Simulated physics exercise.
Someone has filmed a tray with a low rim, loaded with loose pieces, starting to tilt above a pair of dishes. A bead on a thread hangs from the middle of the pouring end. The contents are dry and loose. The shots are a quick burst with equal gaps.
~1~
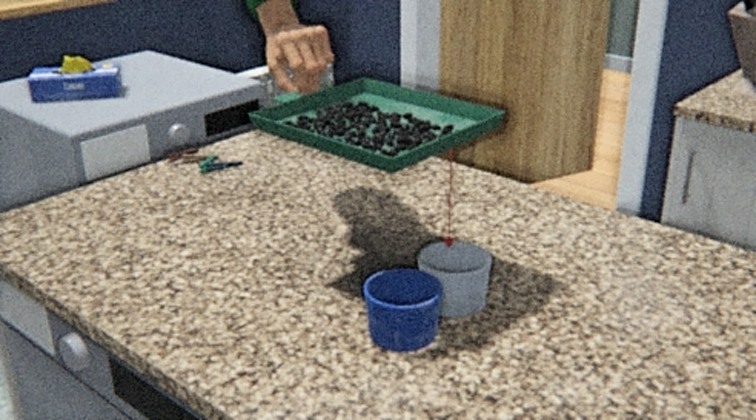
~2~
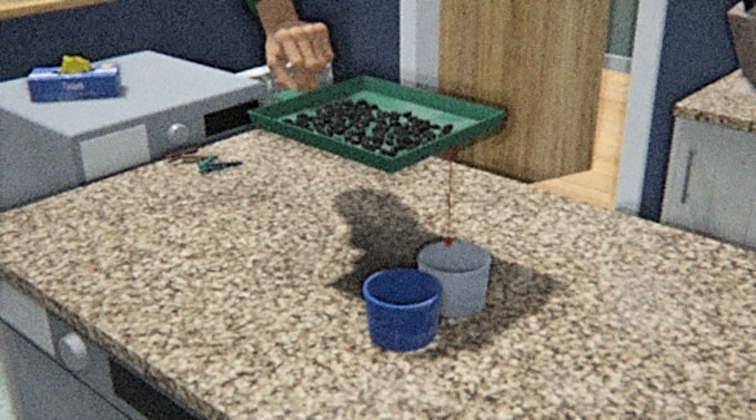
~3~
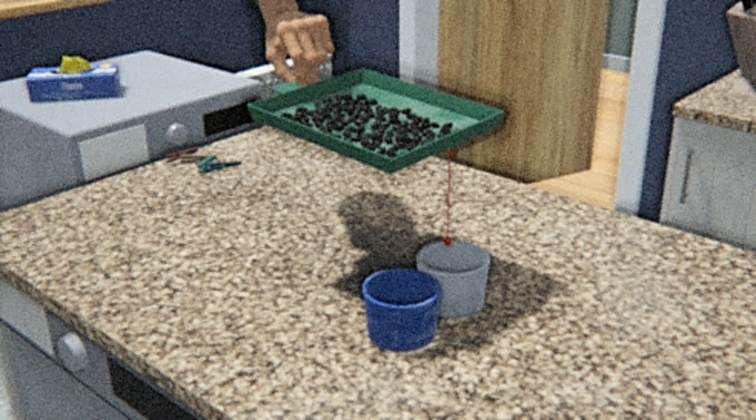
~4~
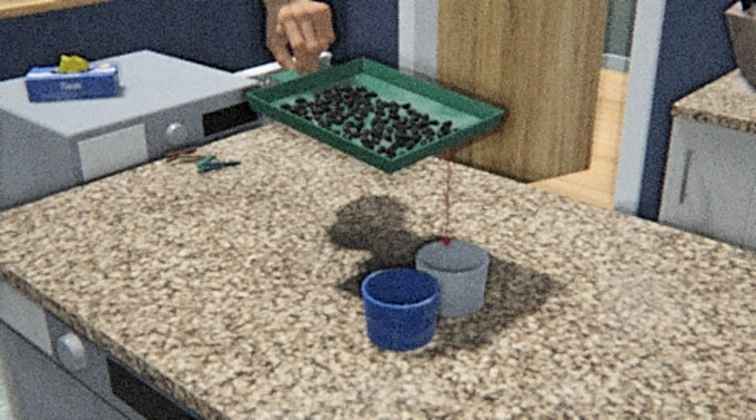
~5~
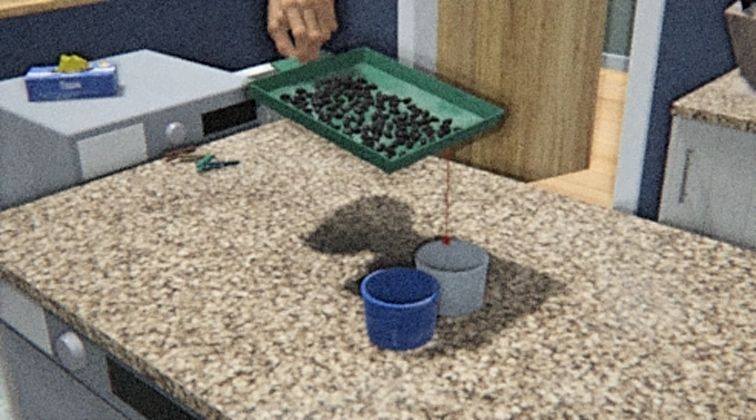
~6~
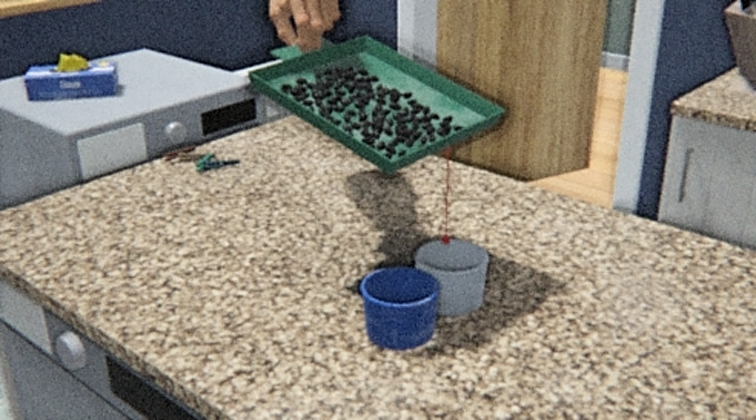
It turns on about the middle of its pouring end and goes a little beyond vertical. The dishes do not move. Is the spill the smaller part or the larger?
They take only the smaller part between them.
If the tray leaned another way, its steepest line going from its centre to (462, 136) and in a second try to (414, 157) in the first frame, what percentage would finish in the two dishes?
Near 10 % and 70 %.
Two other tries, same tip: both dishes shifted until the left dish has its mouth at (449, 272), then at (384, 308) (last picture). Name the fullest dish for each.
At the first place left, at the second the right dish.
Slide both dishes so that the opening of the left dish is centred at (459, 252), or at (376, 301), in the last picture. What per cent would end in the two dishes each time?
In turn 10 and 20 in a hundred.
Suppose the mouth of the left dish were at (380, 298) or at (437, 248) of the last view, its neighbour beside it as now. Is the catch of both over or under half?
The first try: Under half. The second: Less than half.
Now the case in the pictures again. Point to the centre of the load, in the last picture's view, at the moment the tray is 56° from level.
Roughly at (412, 106).
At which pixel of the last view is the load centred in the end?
Near (472, 330).
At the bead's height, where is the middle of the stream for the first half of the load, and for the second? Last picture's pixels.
First near (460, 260), later near (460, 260).
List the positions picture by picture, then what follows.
Corners of the pouring end at (392, 156) and (499, 112), level; middle of the load at (361, 128), black beans; left dish at (432, 319); right dish at (482, 286); bead on its thread at (449, 242), in the first frame.
Corners of the pouring end at (392, 157) and (499, 112), level; middle of the load at (360, 127), in the second frame.
Corners of the pouring end at (391, 157) and (498, 111), tipped barely, level across its low end; middle of the load at (359, 123), in the third frame.
Corners of the pouring end at (391, 158) and (498, 111), tipped a little, level across its low end; middle of the load at (359, 118), in the fourth frame.
Corners of the pouring end at (392, 158) and (499, 110), tipped a little, level across its low end; middle of the load at (359, 112), in the fifth frame.
Corners of the pouring end at (392, 159) and (499, 110), tipped a little, level across its low end; middle of the load at (360, 106); left dish at (429, 317); right dish at (479, 285), in the sixth frame.
Soon after the last picture, tray tipped steeply; all on the tray.
A little later, tray tipped right over; all on the tray.
Later still, tray tipped past a quarter turn; about a quarter in the left dish; a small part in the right dish; about two thirds outside both.
At rest, tray tipped past a quarter turn; about a quarter in the left dish; a small part in the right dish; about two thirds outside both.
